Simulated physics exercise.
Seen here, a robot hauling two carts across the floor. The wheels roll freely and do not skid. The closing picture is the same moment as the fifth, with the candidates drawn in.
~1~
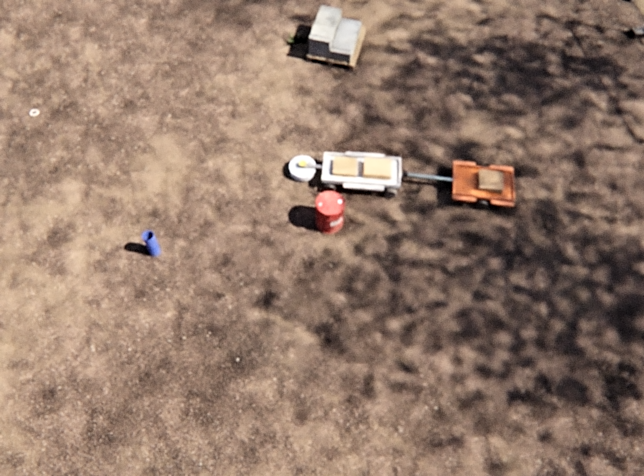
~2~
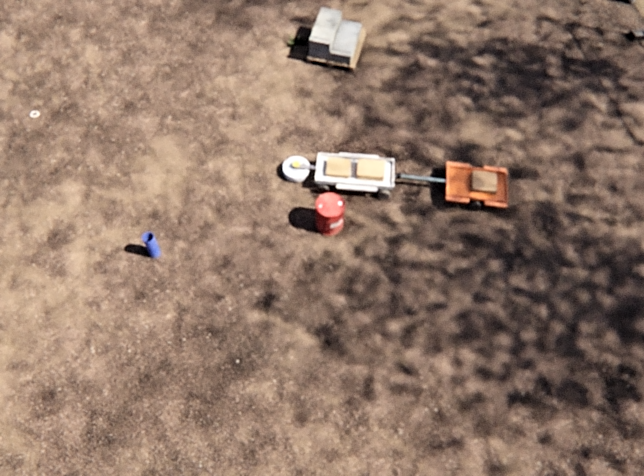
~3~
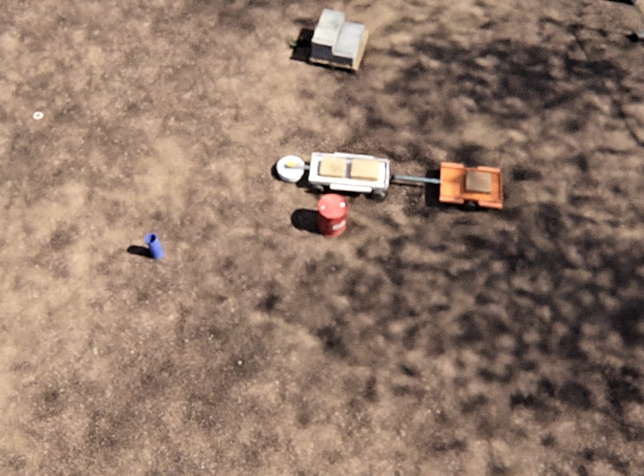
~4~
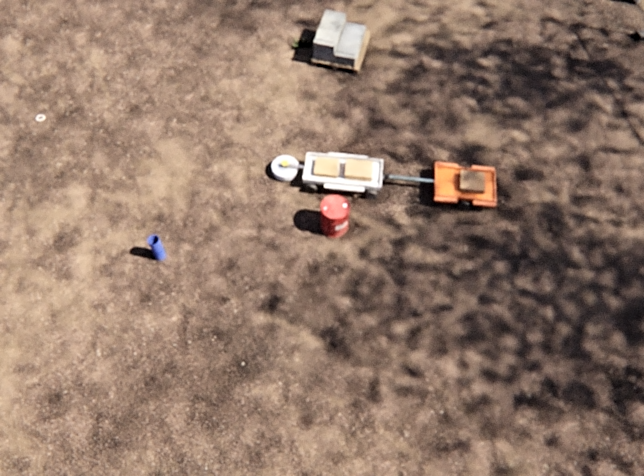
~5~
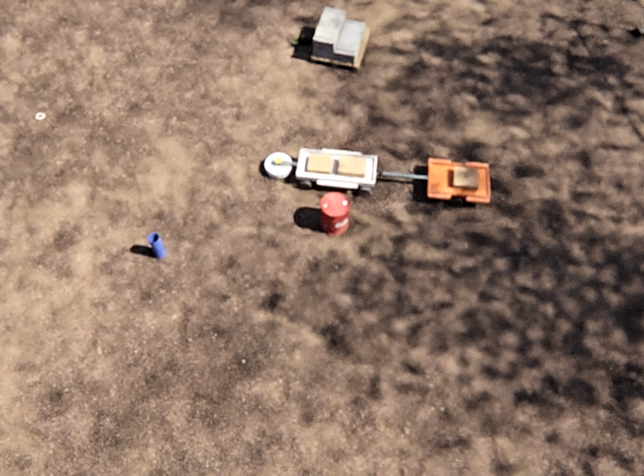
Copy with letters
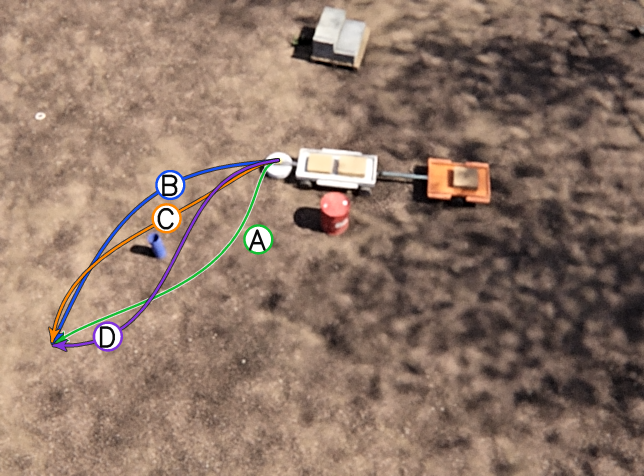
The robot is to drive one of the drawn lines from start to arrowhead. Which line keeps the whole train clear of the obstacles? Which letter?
Route B.
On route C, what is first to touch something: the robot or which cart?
The white cart.
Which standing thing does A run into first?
The red drum.
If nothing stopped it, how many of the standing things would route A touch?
In all, one.
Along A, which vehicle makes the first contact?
The orange cart.
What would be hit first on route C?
First the blue post.
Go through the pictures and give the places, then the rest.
In the first frame, orange cart (484, 182); blue post (155, 252); red drum (329, 222).
In the second frame, robot (296, 168); white cart (355, 171); orange cart (477, 184); red drum (329, 223).
In the third frame, robot (291, 168); white cart (349, 171); orange cart (471, 184); red drum (332, 225).
In the fourth frame, robot (285, 167); white cart (343, 171); orange cart (465, 183); red drum (334, 226).
In the fifth frame, robot (279, 165); white cart (337, 168); orange cart (459, 180); red drum (334, 223); blue post (161, 254).
On the marked copy, A from (278, 160) via (206, 267) to (55, 343); B from (278, 160) via (137, 209) to (53, 343); C from (278, 160) via (152, 226) to (52, 341); D from (278, 160) via (179, 250) to (54, 345).
With B. Early on, robot (178, 186), last cart (358, 171).
Further on, robot (100, 260), last cart (263, 175).
At the end, robot (55, 348), last cart (190, 203); nothing has been touched.
As for the rest, A meets the red drum; C meets the blue post; D meets the blue post.
